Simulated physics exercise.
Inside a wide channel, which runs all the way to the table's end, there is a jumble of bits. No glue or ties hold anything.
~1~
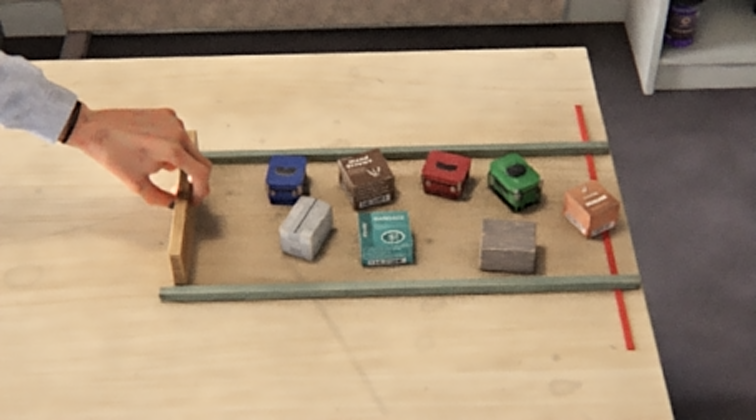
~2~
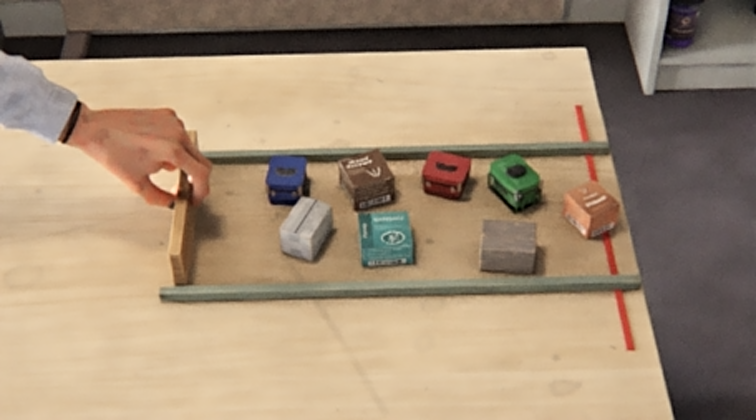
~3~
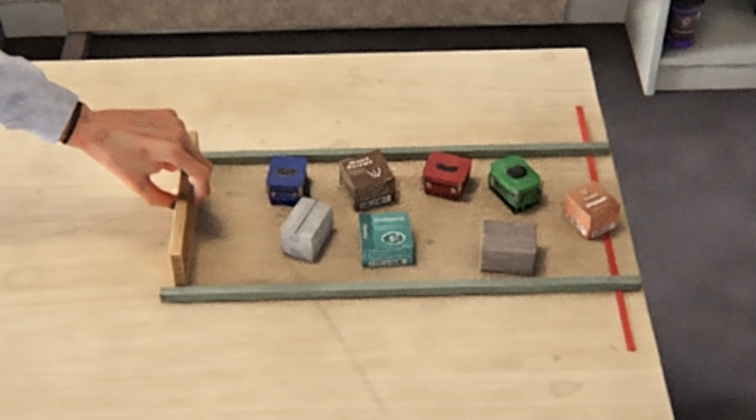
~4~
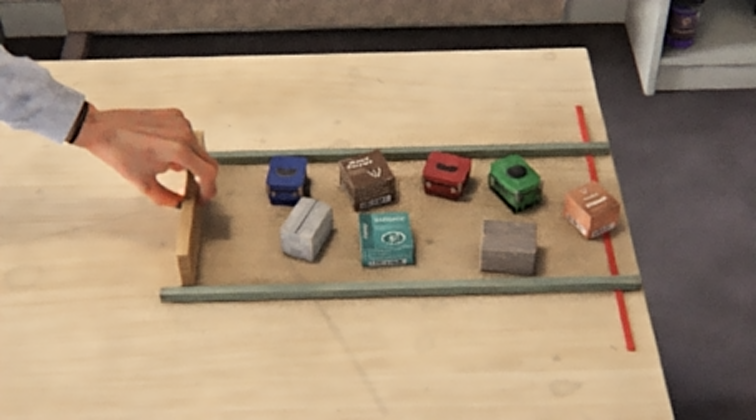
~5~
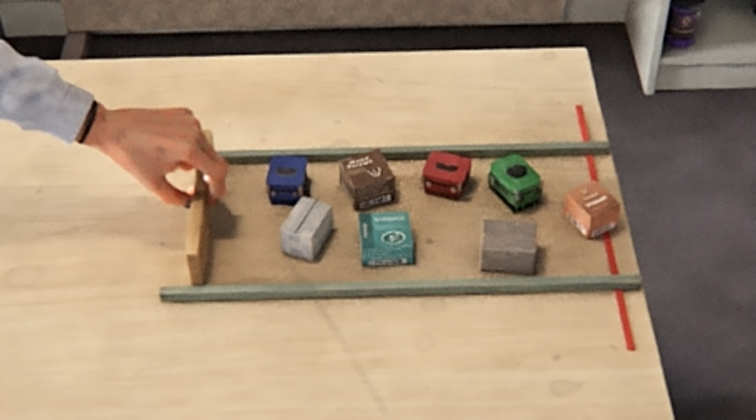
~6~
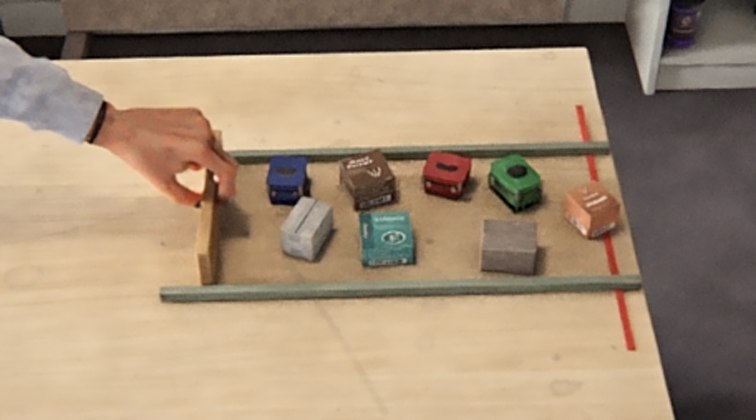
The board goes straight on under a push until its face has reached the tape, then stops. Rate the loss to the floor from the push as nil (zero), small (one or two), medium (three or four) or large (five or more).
The loss is large.
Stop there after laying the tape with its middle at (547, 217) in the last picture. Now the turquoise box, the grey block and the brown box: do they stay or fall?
Observed: Turquoise box hangs on; grey block slides off; brown box hangs on.
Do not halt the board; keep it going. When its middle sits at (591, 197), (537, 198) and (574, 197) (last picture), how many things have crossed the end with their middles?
Result per place: 6; 4; 6.
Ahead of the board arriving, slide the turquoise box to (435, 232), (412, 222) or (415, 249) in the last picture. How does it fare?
Turquoise box: Gone; gone; gone.
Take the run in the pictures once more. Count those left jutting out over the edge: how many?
Result: 2.
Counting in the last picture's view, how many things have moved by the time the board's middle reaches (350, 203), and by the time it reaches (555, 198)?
I make it 5 at the first spot and 8 at the other.
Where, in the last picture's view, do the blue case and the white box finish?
I'd say approximately (613, 171) and then (620, 205).
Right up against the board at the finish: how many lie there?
Counting them up gives 2.
Early on, none off yet; orange box at rest near (591, 209); green case at rest near (515, 183); grey block at rest near (508, 246).
A while later, none off yet; orange box travelled a little near (605, 216); green case travelled about its own width near (591, 187); grey block travelled well along near (599, 252).
Finally, the number that fall off is five or more; lost, brown box, turquoise box, red case, grey block, green case and orange box.
